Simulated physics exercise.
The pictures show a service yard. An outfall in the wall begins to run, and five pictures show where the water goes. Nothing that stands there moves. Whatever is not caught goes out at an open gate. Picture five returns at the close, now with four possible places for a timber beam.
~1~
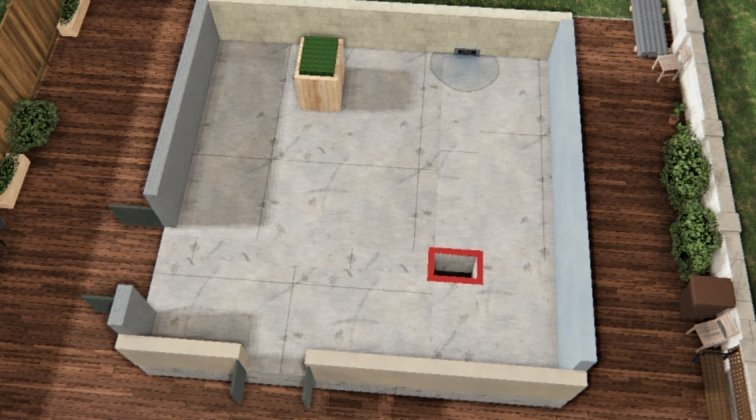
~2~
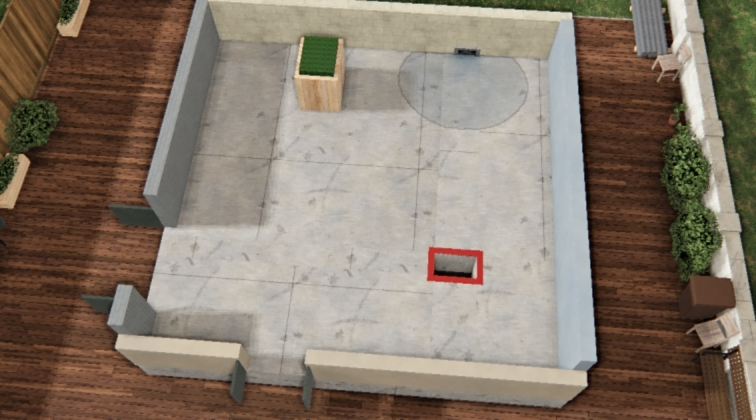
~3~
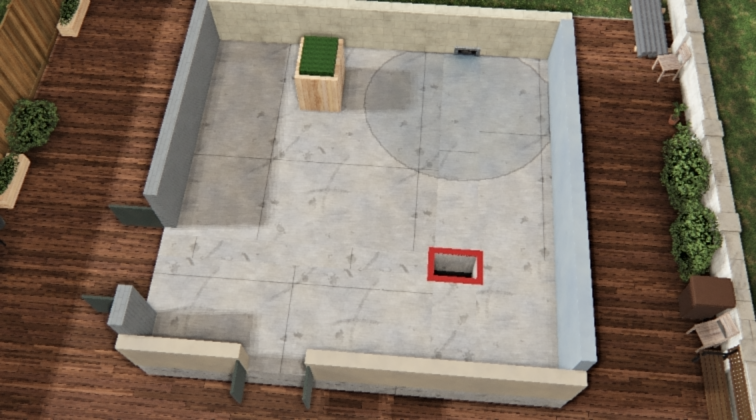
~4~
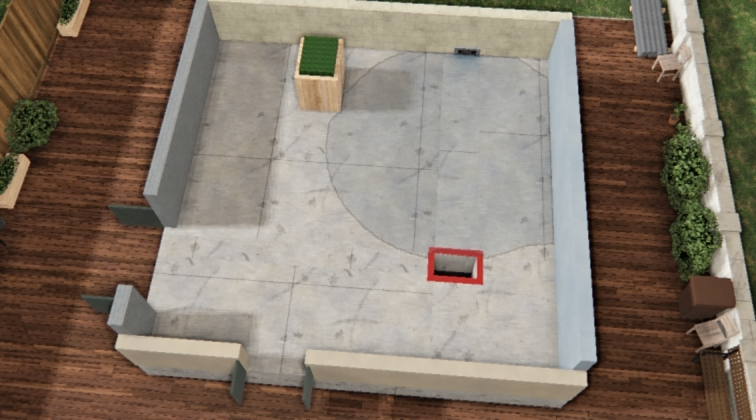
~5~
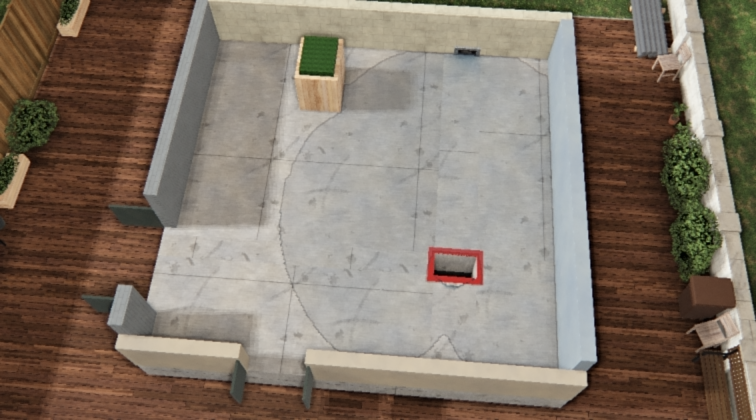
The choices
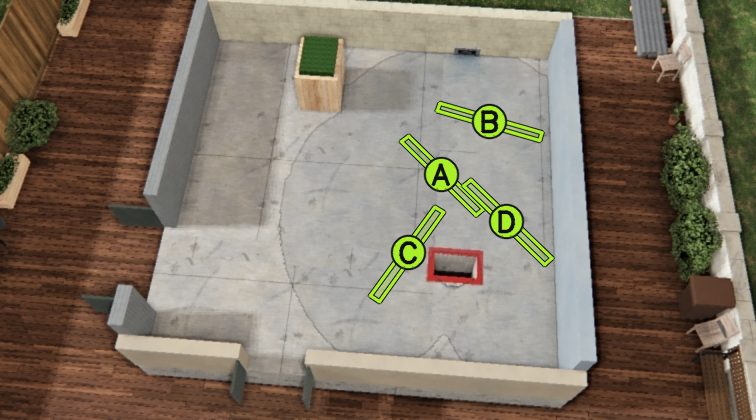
Service yard seen from above, a round patch of water spreading from the far wall across the paving and reaching a red-edged drain.
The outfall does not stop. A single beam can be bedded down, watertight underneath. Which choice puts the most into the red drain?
C works best here.
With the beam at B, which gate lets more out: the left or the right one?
The right one.
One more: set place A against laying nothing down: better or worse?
It is worse.
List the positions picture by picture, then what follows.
The first frame shows outfall at (467, 51); red drain at (455, 266); open gate at (167, 269); open gate at (280, 360); 2 % of the ground under water, visible out to (482, 85); red drain still dry.
In the second frame, 9 % of the ground under water, visible out to (496, 124); red drain still dry.
In the third frame, 19 % of the ground under water, visible out to (469, 178); red drain still dry.
In the fourth frame, 36 % of the ground under water, visible out to (404, 245); red drain still dry.
In the fifth frame, 57 % of the ground under water, visible out to (328, 326); red drain taking water.
In lime, A from (405, 138) to (479, 212); B from (438, 107) to (540, 136); C from (374, 298) to (439, 209); D from (467, 182) to (548, 261).
With A, about 8 % of the stream goes into the red drain, about 89 % out by the gates.
With B, about 12 % of the stream goes into the red drain, about 82 % out by the gates.
With C, about 22 % of the stream goes into the red drain, about 74 % out by the gates.
With D, about 9 % of the stream goes into the red drain, about 83 % out by the gates.
